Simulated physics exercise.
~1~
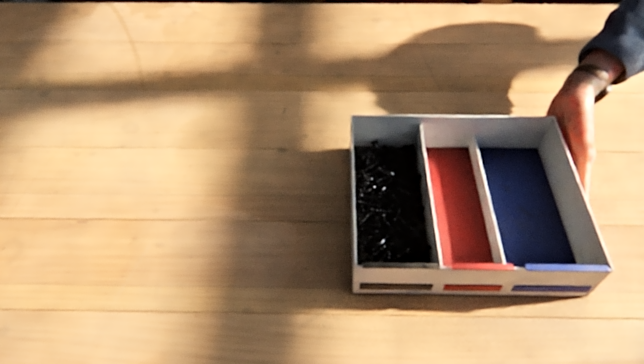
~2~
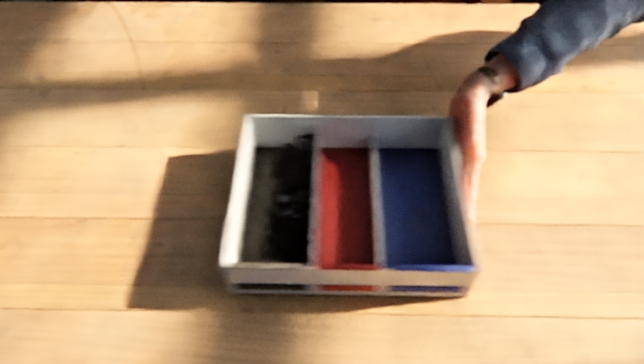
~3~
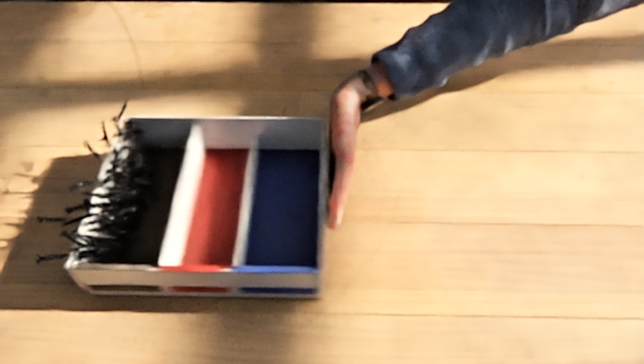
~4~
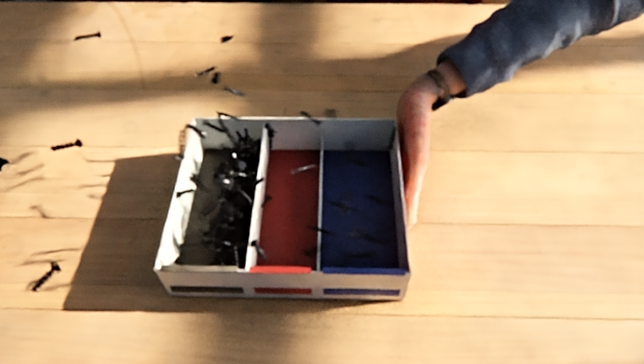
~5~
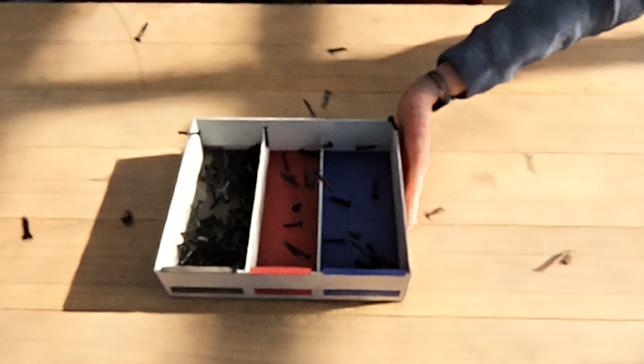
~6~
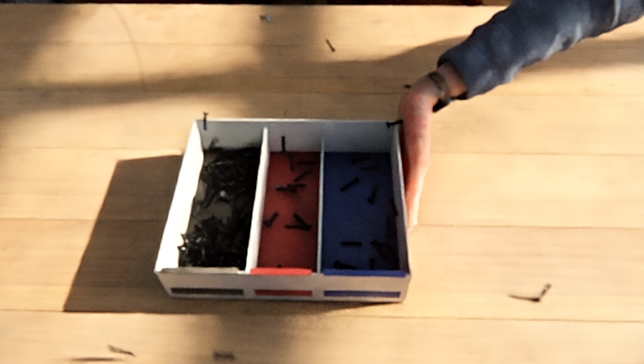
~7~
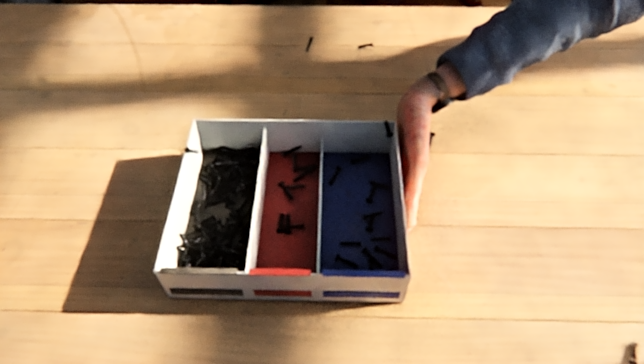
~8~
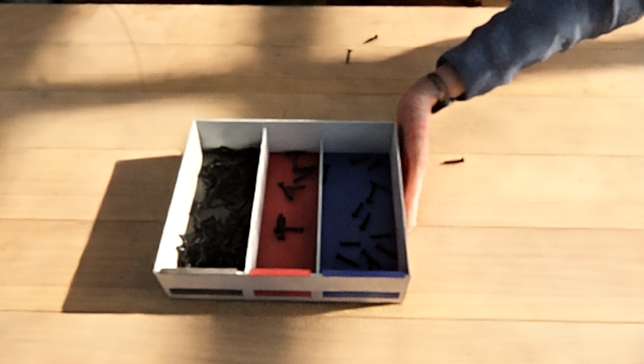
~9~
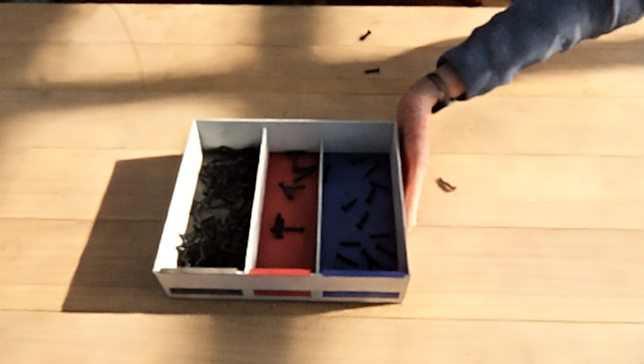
Black screws spilling from a sliding divided tray as a hand jerks it left then right, scattering into red and blue compartments.
